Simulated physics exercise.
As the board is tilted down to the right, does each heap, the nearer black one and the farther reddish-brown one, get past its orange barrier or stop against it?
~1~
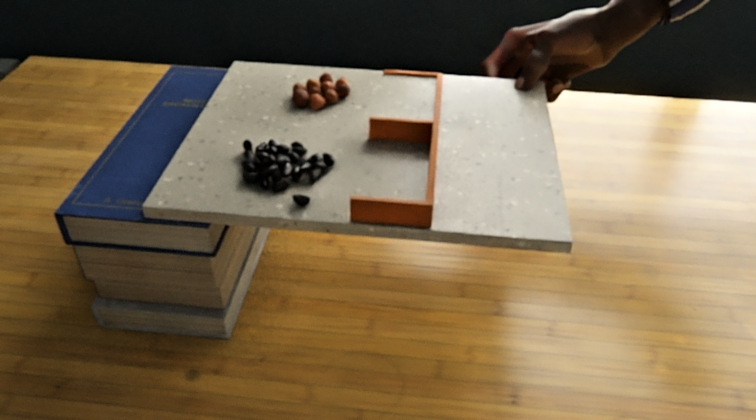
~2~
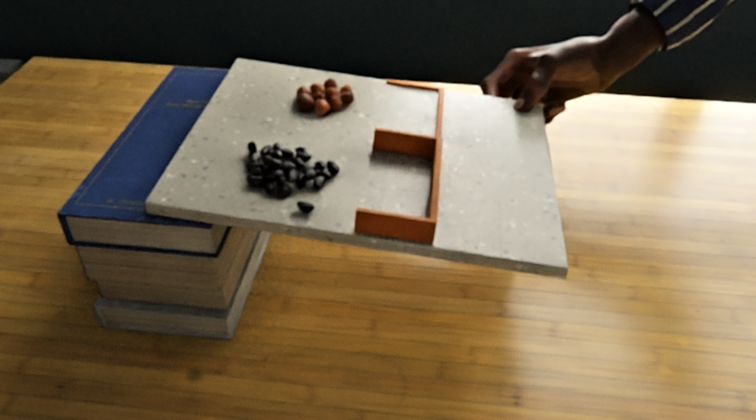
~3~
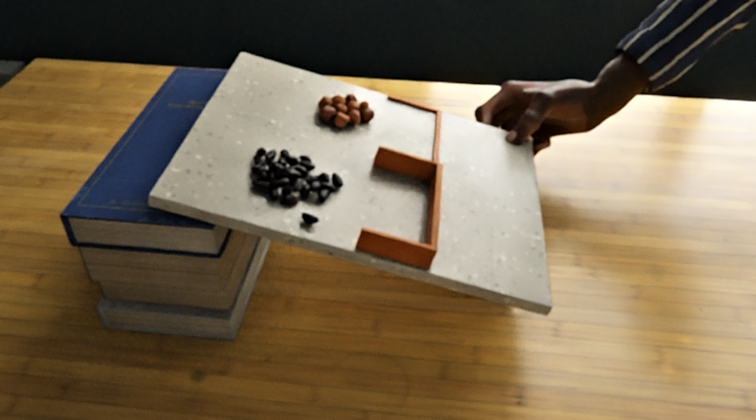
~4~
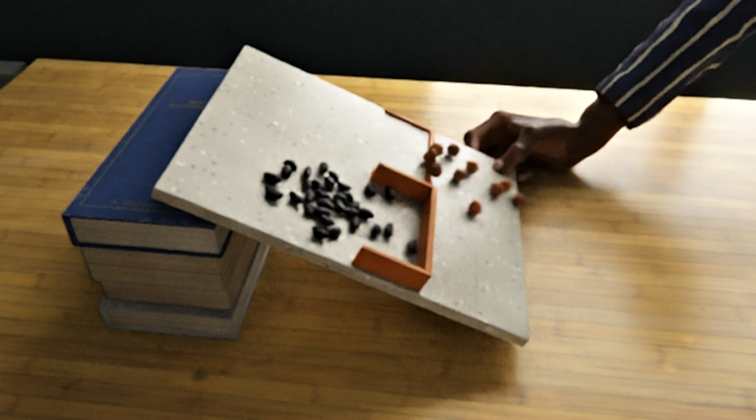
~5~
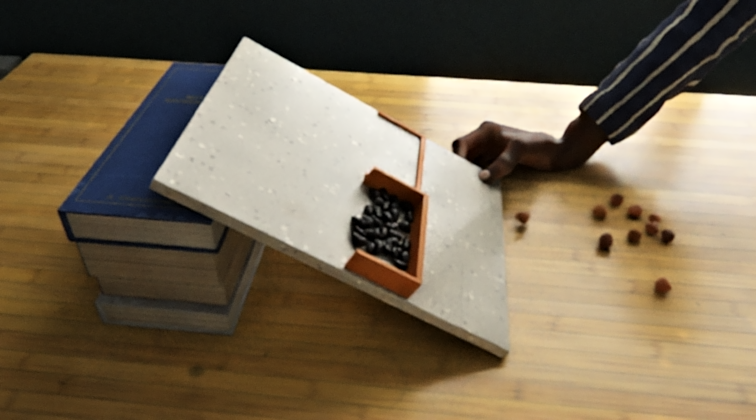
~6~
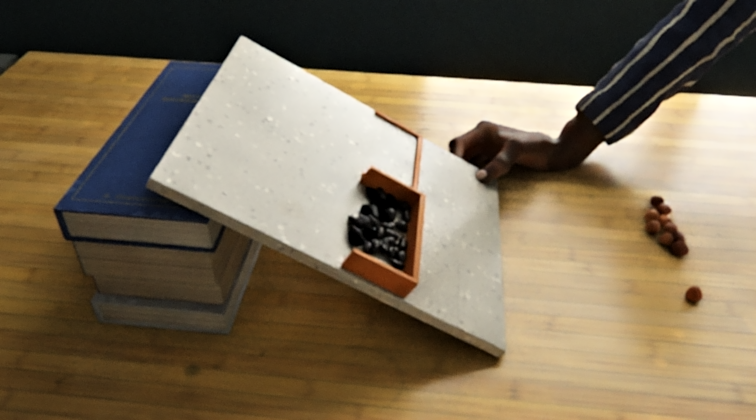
The nearer black heap stops against its orange barrier, while the farther reddish-brown heap gets past its barrier and rolls onto the table.
